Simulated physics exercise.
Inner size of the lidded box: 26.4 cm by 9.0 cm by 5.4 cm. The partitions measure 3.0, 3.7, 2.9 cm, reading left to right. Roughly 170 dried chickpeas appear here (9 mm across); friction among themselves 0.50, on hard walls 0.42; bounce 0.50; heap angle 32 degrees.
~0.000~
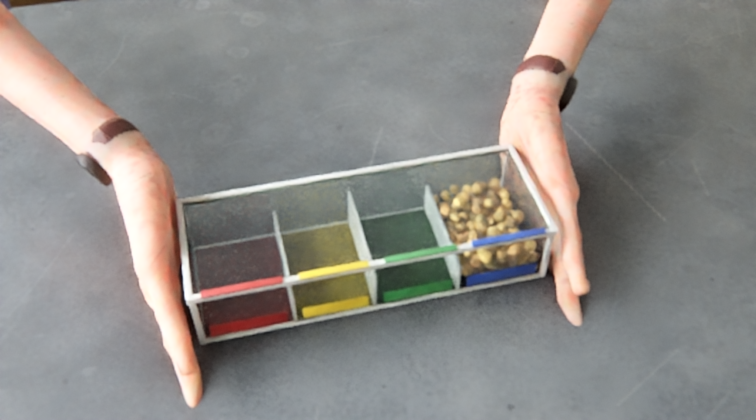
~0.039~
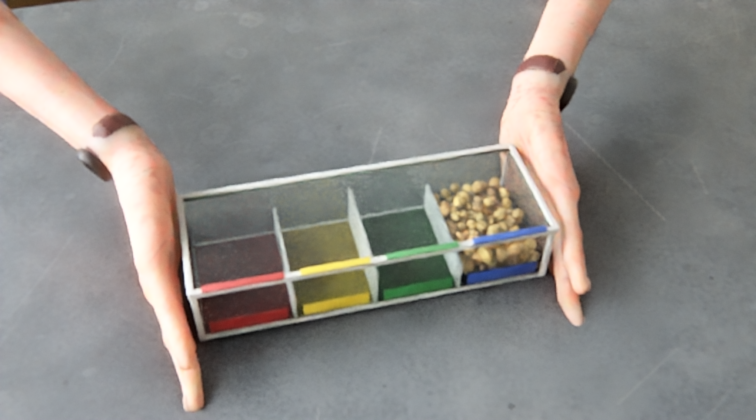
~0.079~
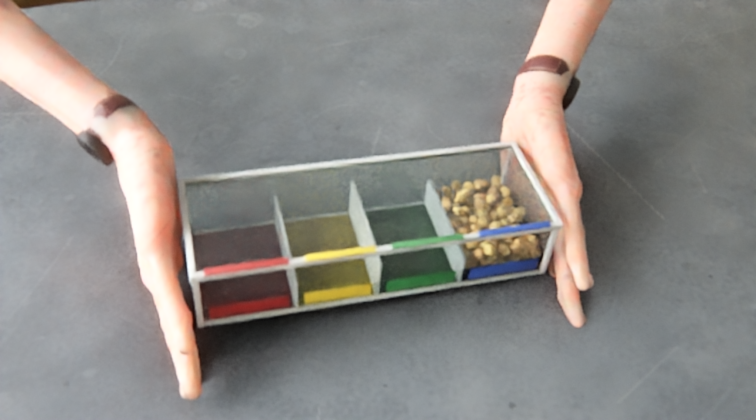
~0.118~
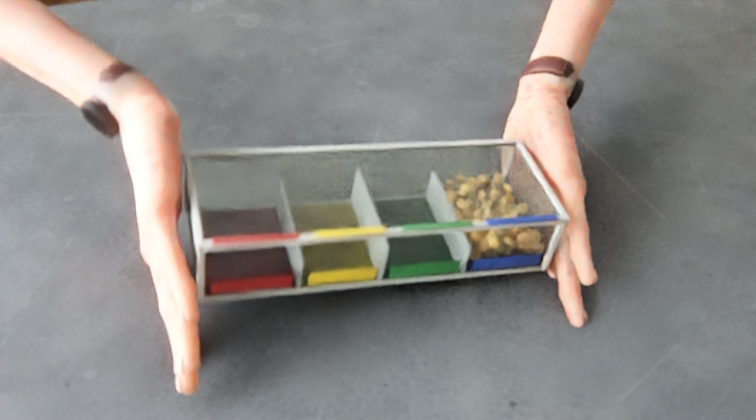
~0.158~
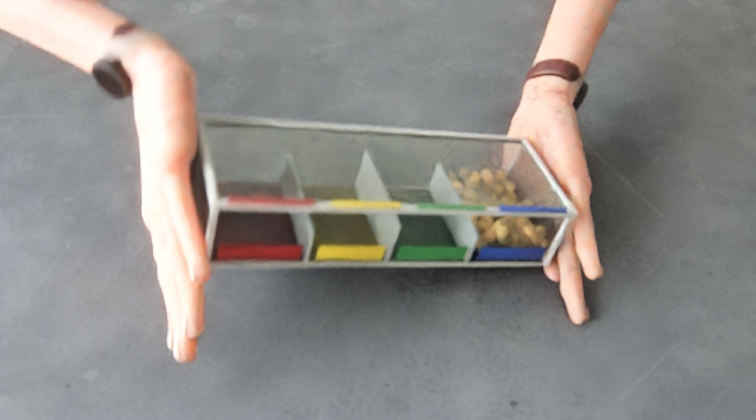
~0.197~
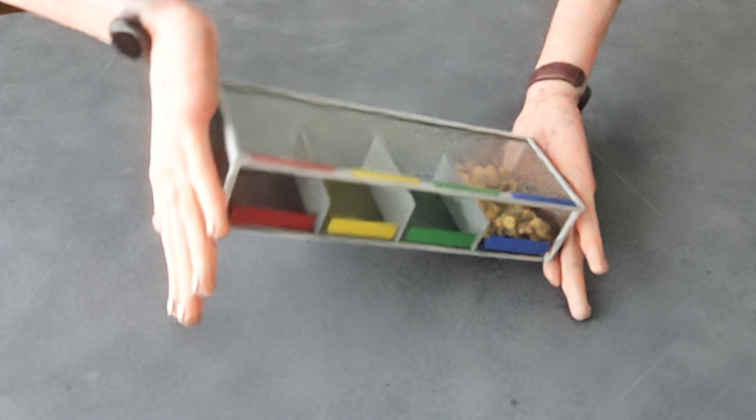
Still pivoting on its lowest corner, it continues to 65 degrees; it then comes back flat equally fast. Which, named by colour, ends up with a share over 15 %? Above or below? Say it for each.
Red: Below, blue: Above, green: Below, yellow: Below.
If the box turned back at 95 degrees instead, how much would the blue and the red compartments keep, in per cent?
Then blue would get 100 per cent and red 0 per cent.
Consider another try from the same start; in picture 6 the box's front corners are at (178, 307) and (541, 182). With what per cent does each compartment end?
Final shares, in per cent - red: 10, blue: 60, green: 25, yellow: 5.
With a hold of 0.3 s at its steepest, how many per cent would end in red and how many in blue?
In that case red 0, blue 100.
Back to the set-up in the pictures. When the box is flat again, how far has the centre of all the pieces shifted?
The balance point ends up some 1.0 centimetres from where it began.
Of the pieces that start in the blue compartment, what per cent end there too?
Roughly 100 per cent.
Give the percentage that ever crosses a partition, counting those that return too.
Roughly 0 in a hundred.
After 0.55 s, tilt 62 degrees; blue 100 %.
Then, at 0.79 s, tilt 23 degrees; blue 100 %.
After 1.13 s, tilt 0 degrees; blue 100 %.
In the end, at 1.7 s, red 0 %, blue 100 %, green 0 %, yellow 0 %.
